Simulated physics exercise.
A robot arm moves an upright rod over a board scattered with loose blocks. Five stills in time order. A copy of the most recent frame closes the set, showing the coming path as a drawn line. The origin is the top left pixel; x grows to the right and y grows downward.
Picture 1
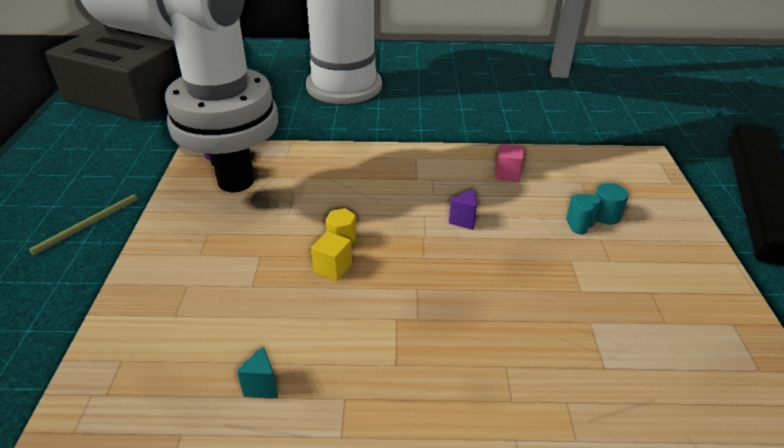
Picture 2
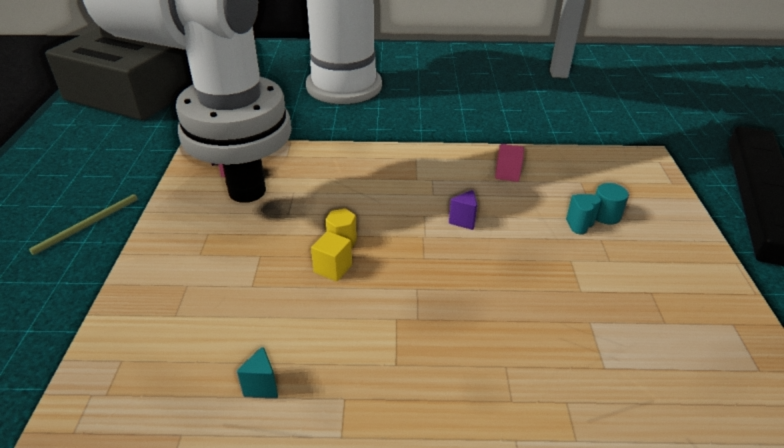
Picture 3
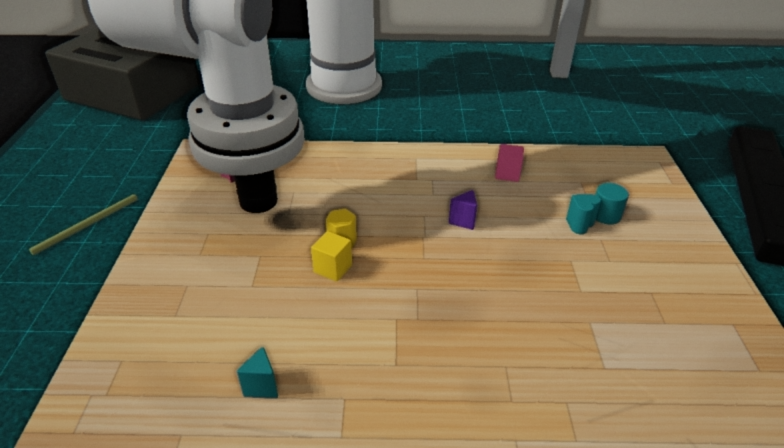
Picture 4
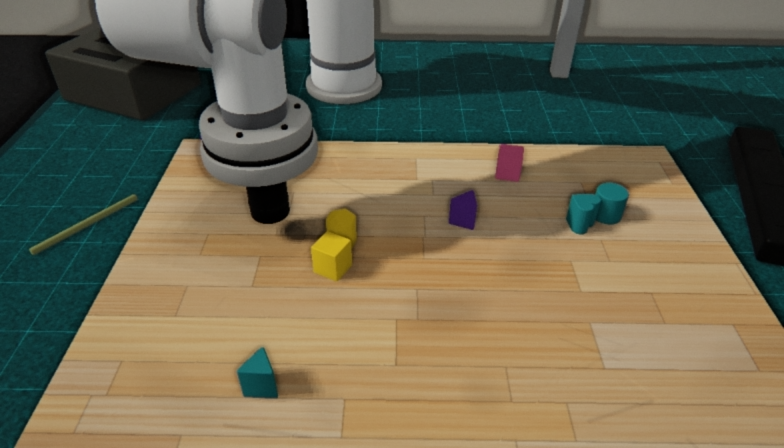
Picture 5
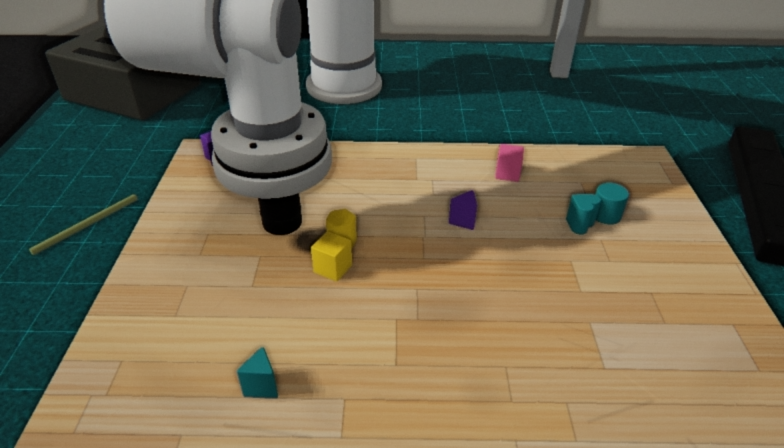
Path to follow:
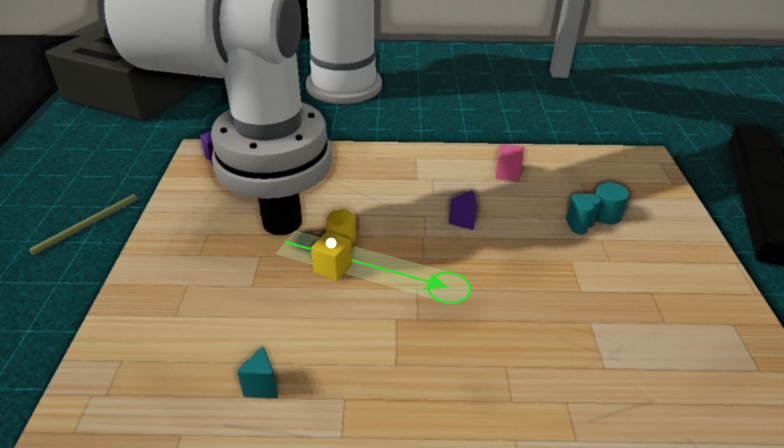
A robot arm moves its black rod right and nearer, toward two unmoving yellow blocks.
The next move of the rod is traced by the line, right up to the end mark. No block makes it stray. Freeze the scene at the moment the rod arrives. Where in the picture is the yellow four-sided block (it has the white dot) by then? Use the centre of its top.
The centre of its top will be at (360, 265).
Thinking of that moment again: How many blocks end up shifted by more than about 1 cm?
Of all the blocks, two travel more than a centimetre.
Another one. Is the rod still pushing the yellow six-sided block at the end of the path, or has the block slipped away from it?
It falls back or aside.
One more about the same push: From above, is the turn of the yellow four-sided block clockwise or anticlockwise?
With the clock.
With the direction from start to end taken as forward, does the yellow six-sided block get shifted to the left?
Yes, that is what happens.
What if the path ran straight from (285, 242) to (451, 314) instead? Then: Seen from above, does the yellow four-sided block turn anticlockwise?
No.
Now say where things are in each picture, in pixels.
In the first frame, tip of the rod (236, 183), middles of tops, yellow four-sided block (331, 243), yellow six-sided block (341, 217).
In the second frame, rod (248, 193), nothing pushed.
In the third frame, rod (259, 203), nothing pushed.
In the fourth frame, rod (271, 213), nothing pushed.
In the fifth frame, rod (283, 224), yellow four-sided block (331, 243), yellow six-sided block (341, 217).
The line goes straight from (285, 242) to (449, 288); the dot is on the yellow four-sided block.
What follows on the original path. One third of the way, rod (336, 238); yellow four-sided block (348, 254), turned 45° clockwise; yellow six-sided block (361, 216), turned 60° anticlockwise.
Two thirds of the way, rod (392, 253); yellow four-sided block (360, 265), turned 80° clockwise; yellow six-sided block (368, 216), turned 85° anticlockwise.
At the end, rod (451, 269); yellow four-sided block (360, 265), turned 80° clockwise; yellow six-sided block (368, 216), turned 85° anticlockwise.
